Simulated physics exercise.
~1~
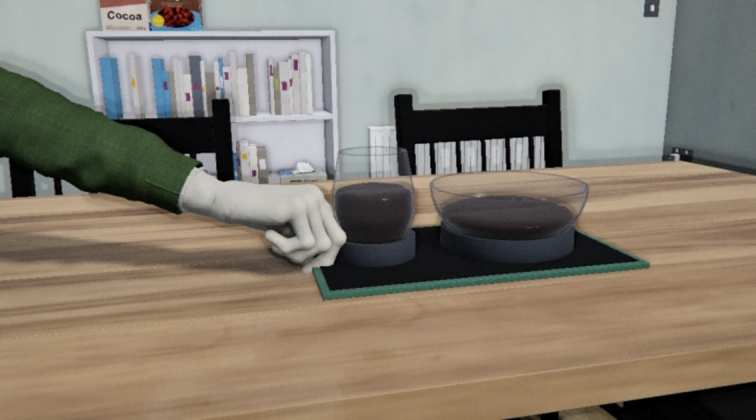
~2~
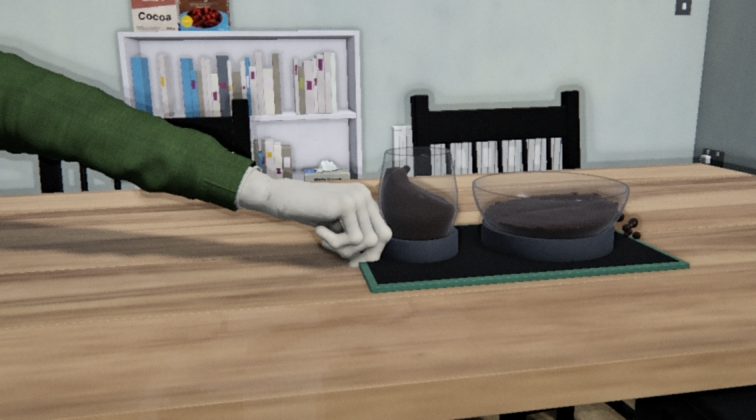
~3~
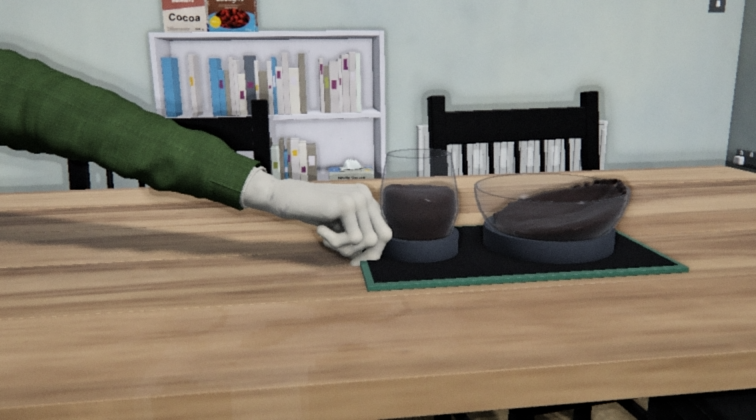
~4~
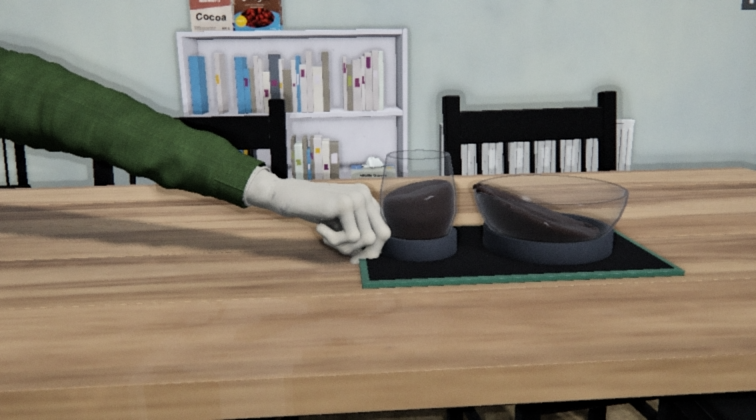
A hand in a green sleeve slid a black tray with a round-bellied glass and a bowl of dark coffee to the right, then stopped; coffee splashed over the bowl's right rim and kept sloshing, while the glass spilled nothing.
